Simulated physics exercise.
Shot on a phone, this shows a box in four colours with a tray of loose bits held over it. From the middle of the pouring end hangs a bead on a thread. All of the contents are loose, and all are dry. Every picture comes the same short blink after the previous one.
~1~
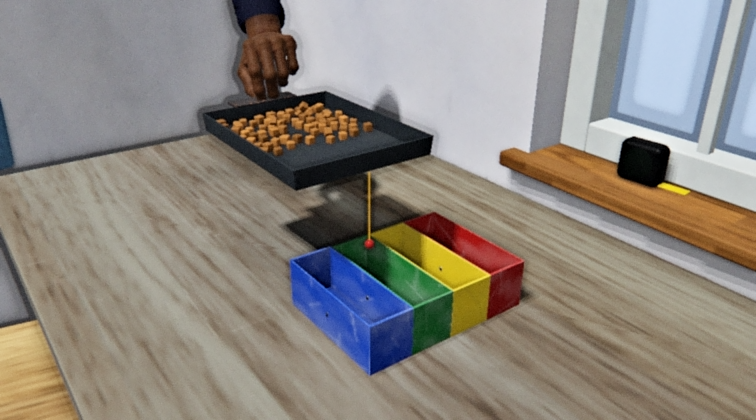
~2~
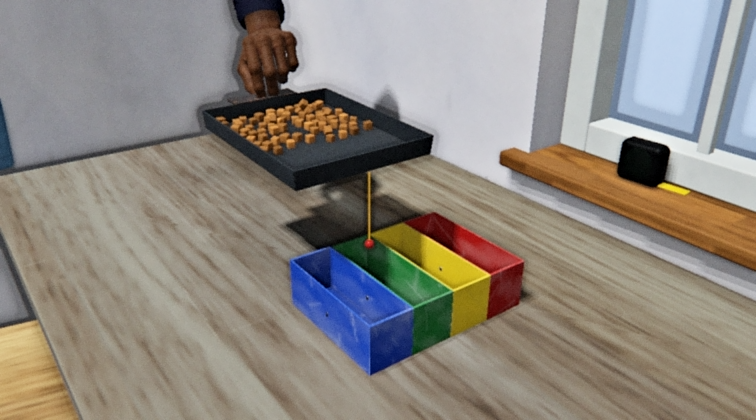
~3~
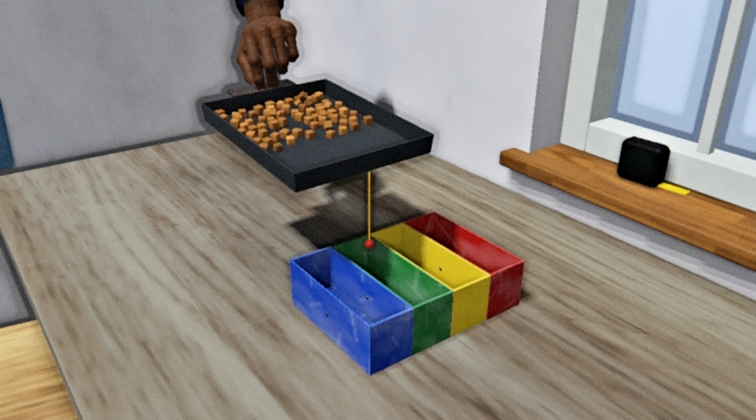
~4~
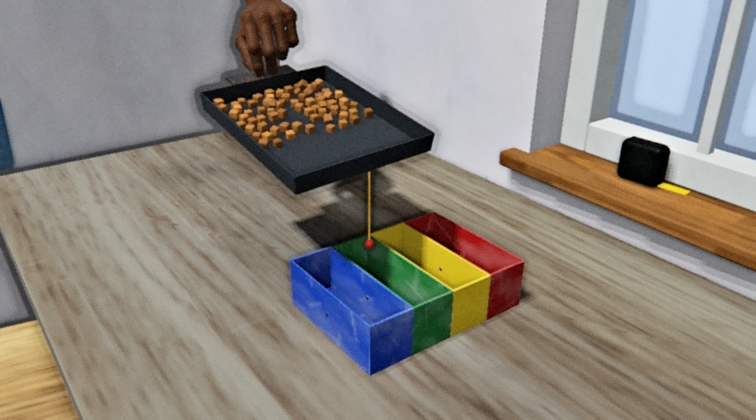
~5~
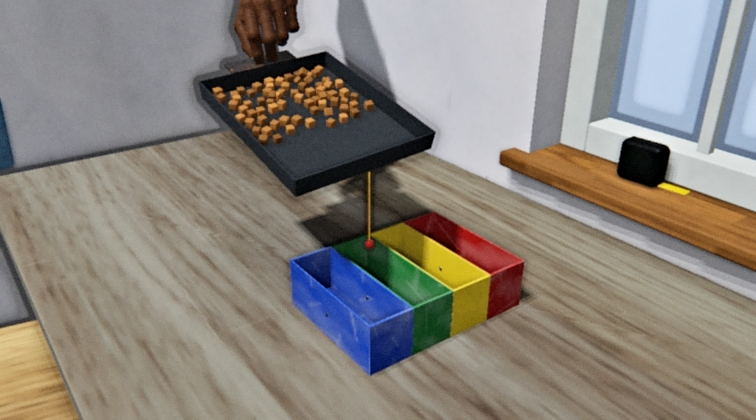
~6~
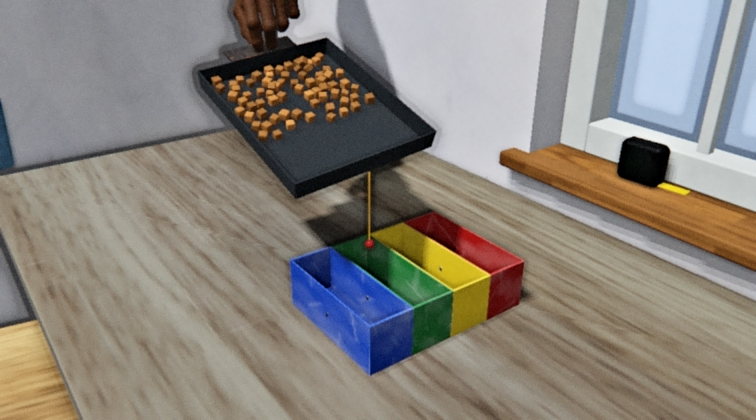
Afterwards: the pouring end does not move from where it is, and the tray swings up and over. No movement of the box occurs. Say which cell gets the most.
Blue.
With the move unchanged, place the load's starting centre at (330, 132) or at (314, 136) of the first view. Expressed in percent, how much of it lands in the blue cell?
About 40 % and 40 %.
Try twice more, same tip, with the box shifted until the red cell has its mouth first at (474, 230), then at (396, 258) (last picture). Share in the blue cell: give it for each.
Close to 20 in a hundred, then close to 10 in a hundred.
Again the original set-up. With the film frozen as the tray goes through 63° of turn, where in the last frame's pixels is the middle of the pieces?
Look about (317, 157) in the last picture.
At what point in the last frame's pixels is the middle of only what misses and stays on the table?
Around (287, 354).
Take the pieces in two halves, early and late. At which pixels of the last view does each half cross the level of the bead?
Roughly at (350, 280) first, and then at (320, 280).
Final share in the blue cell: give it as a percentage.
That share is close to 40 %.
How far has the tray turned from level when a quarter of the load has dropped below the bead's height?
115° or so.
Soon after the last picture, tray tipped steeply; nearly all on the tray; a stray few falling or outside the box.
A little later, tray tipped past a quarter turn; most on the tray; a small part in the blue cell; a small part falling or outside the box.
Later still, tray tipped past a quarter turn; about half in the blue cell; a small part in the green cell; about half falling or outside the box.
At rest, tray tipped past a quarter turn; about half in the blue cell; a small part in the green cell; none in the yellow cell; none in the red cell; about half outside the box.
